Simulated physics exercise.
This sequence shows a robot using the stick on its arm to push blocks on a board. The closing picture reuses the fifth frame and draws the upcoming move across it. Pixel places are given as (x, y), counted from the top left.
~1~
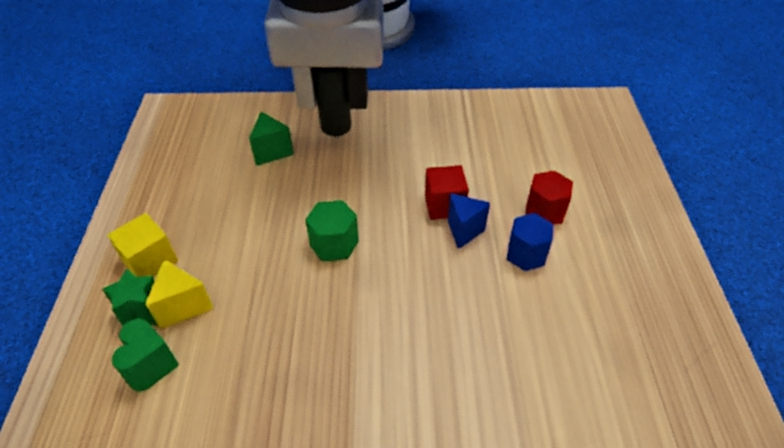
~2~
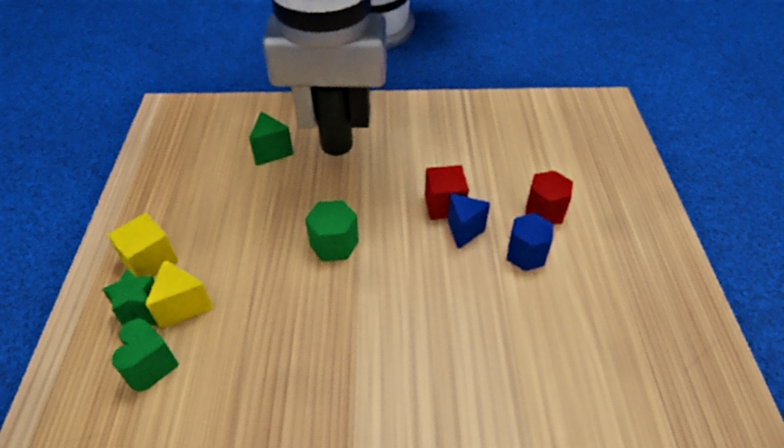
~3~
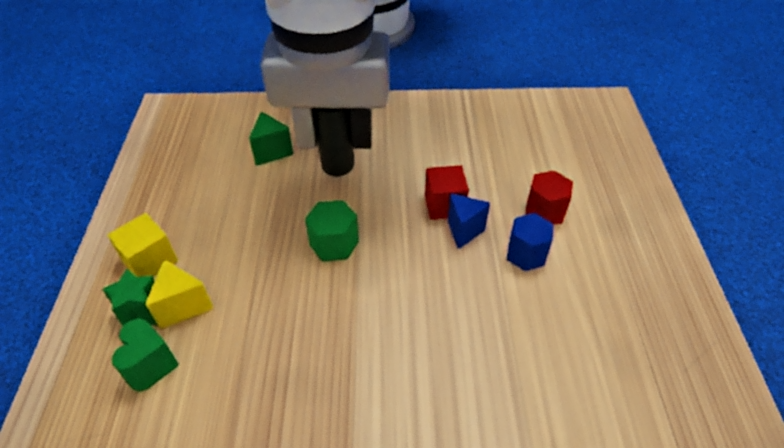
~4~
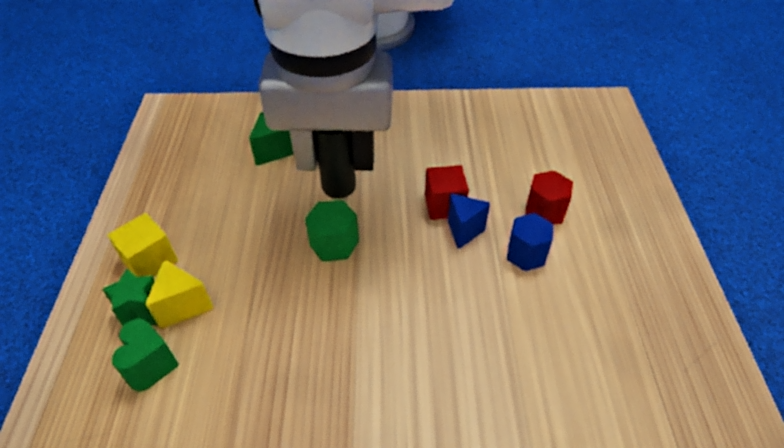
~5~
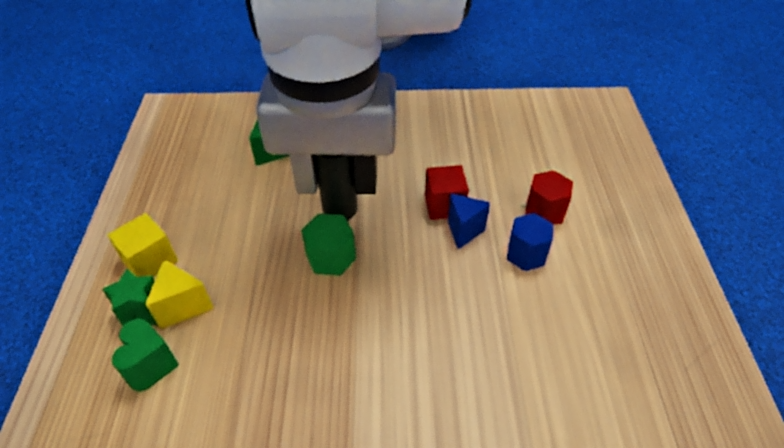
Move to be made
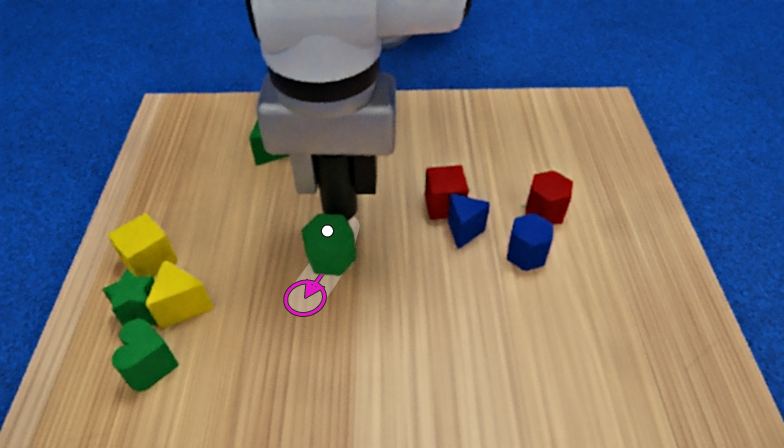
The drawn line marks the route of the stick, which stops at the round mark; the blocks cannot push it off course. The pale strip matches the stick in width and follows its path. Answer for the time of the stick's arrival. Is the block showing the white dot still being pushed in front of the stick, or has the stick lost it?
Ahead to the end.
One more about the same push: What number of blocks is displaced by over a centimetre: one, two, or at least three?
I foresee one block being moved.
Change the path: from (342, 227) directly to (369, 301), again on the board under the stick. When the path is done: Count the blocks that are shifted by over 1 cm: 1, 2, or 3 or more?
There will be one block that moves more than 1 cm.
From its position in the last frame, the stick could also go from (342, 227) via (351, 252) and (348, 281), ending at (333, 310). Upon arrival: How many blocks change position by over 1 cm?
Blocks displaced: 1.
Path on the board, from (342, 227) by way of (330, 262) to (305, 298); the dot is on the green six-sided block.
What follows on the original path. Halfway along, stick (327, 247); green six-sided block (310, 270).
At the end, stick (302, 283); green six-sided block (286, 311).
